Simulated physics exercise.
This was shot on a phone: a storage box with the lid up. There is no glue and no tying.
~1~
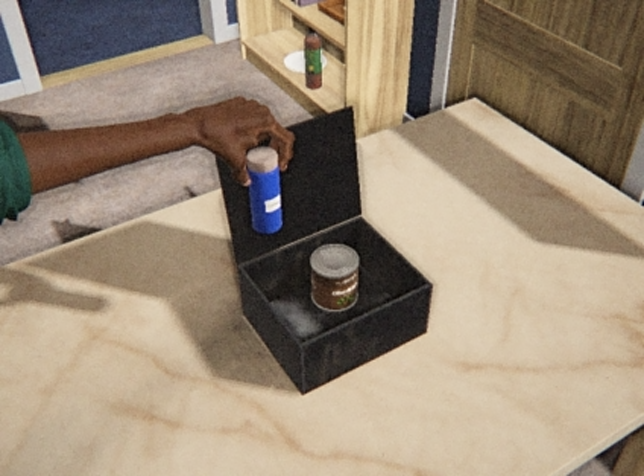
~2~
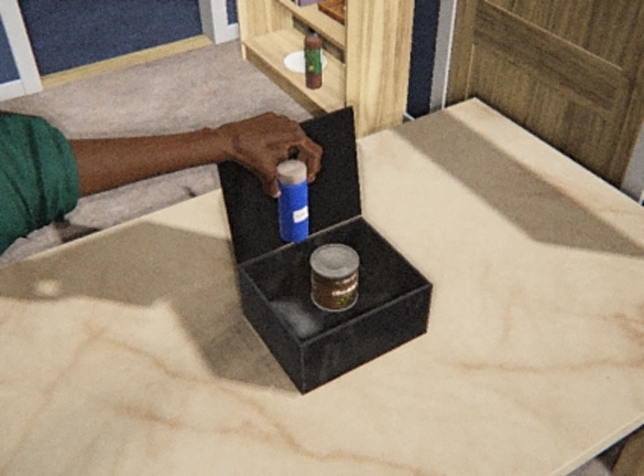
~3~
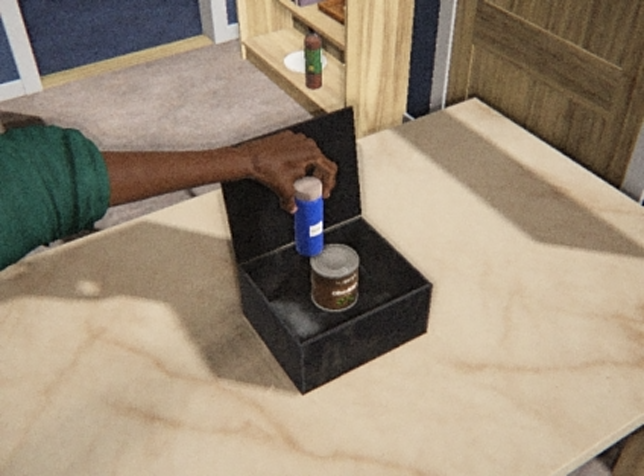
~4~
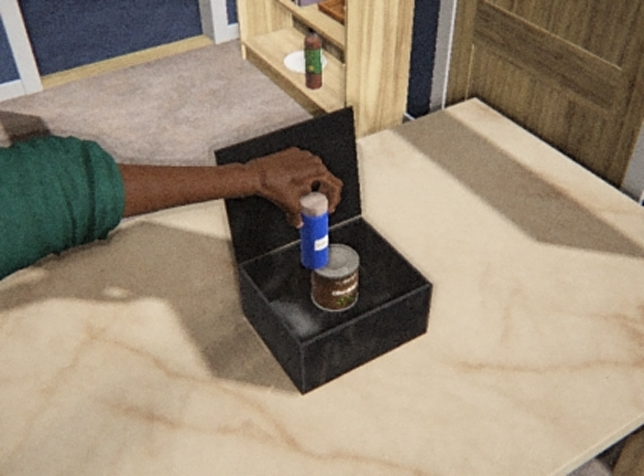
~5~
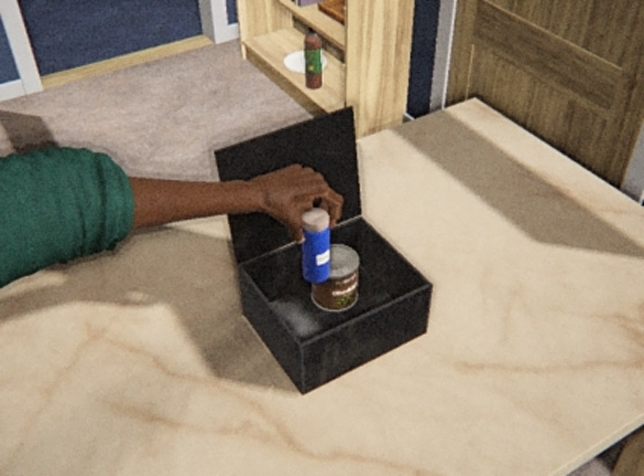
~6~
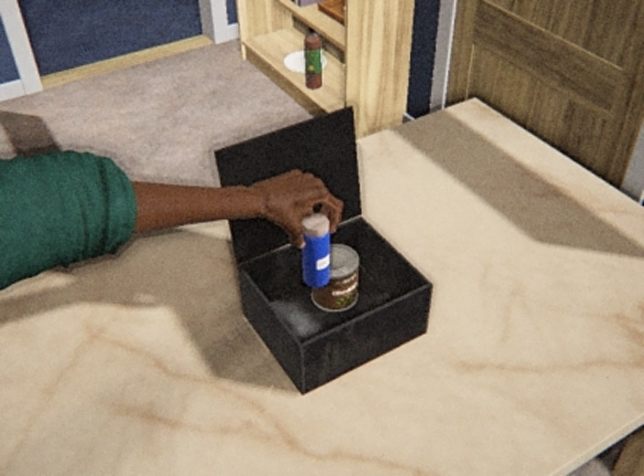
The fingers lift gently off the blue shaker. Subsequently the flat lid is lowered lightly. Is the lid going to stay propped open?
No, it closes.
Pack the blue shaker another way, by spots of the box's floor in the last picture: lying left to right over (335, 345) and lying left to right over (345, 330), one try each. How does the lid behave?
Lid: First try closed, second try closed.
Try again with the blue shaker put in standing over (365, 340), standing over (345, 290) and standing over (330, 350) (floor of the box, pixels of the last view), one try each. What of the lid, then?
So: First open, second shut tight, third open.
Then, 0.90 s past the last view, lid starting down; blue shaker on its side near (312, 337).
Then, 1.70 s past the last view, lid 42° above the rim; blue shaker on its side near (306, 339).
Finally, lid shut; down or leaning hard in the box, blue shaker; brown tin still in place. Final places as the last picture's camera would see them, blue shaker near (304, 339).
